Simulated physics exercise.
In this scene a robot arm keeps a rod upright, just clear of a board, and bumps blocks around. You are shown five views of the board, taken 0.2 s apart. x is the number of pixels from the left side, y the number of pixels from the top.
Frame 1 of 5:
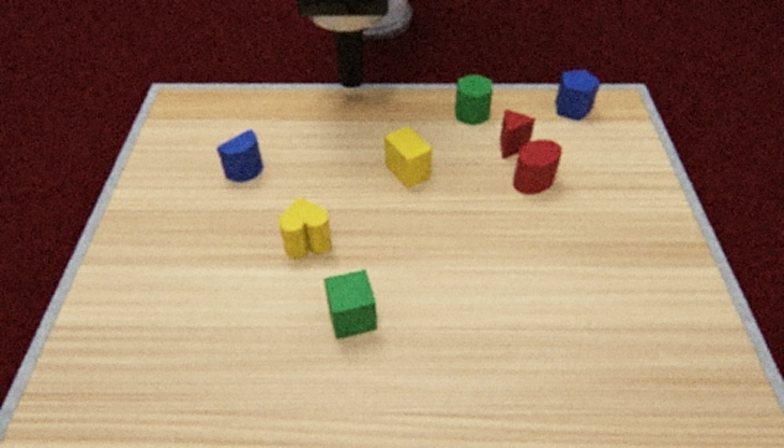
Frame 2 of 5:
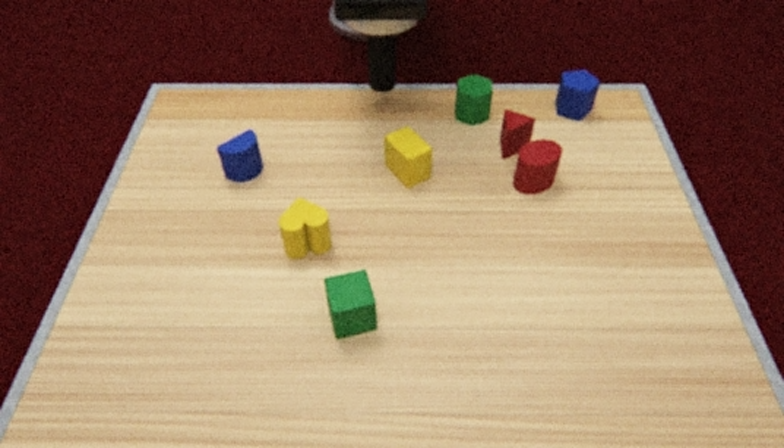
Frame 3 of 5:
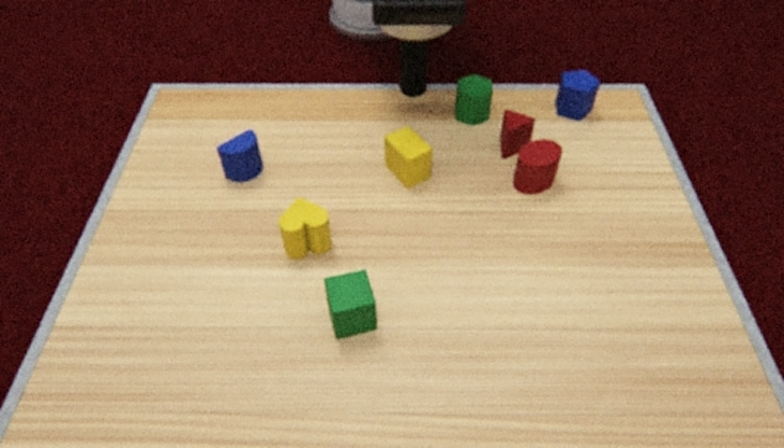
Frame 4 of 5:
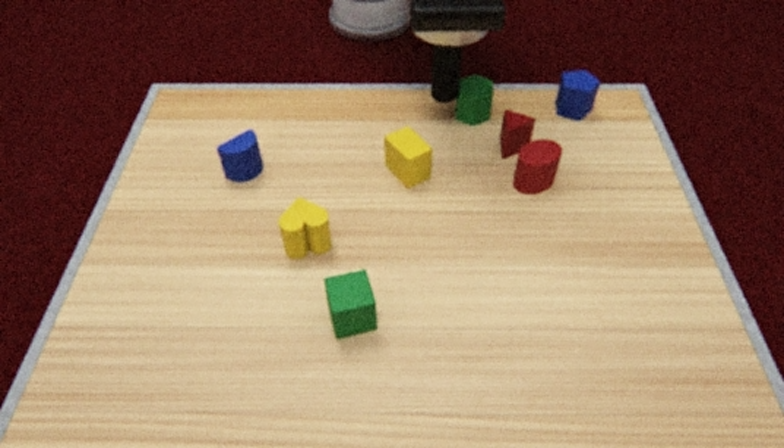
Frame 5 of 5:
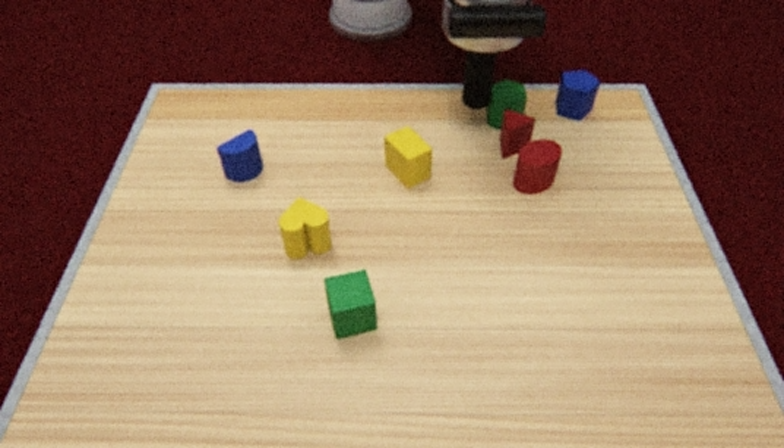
The footage shows colored blocks scattered on a wooden board as a dark rod held by a robotic arm moves right along the far edge, reaches the green block near the back, and pushes it a short way right.
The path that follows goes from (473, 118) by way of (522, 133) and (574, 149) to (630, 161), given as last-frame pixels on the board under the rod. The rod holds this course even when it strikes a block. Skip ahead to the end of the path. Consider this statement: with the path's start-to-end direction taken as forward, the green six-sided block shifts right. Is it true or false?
Answer: False.
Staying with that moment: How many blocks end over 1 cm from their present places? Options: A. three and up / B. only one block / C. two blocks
I choose B.
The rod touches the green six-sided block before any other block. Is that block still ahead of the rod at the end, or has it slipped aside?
Expect to find it next to or behind the rod.
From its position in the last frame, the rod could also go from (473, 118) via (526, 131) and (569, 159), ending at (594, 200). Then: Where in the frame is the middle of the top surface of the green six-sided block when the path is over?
When the path ends, it will be at (580, 101).
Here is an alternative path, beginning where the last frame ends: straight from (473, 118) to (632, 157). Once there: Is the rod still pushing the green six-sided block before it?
No - that is not the case.
The first path, step by step. One third of the way, rod at (526, 117); green six-sided block at (556, 96), turned 30° anticlockwise.
Two thirds of the way, rod at (579, 133); green six-sided block at (569, 95), turned 60° anticlockwise; blue pentagon at (583, 78).
At the end, rod at (636, 145); green six-sided block at (569, 95), turned 60° anticlockwise; red three-sided block not moved; blue pentagon at (583, 78).
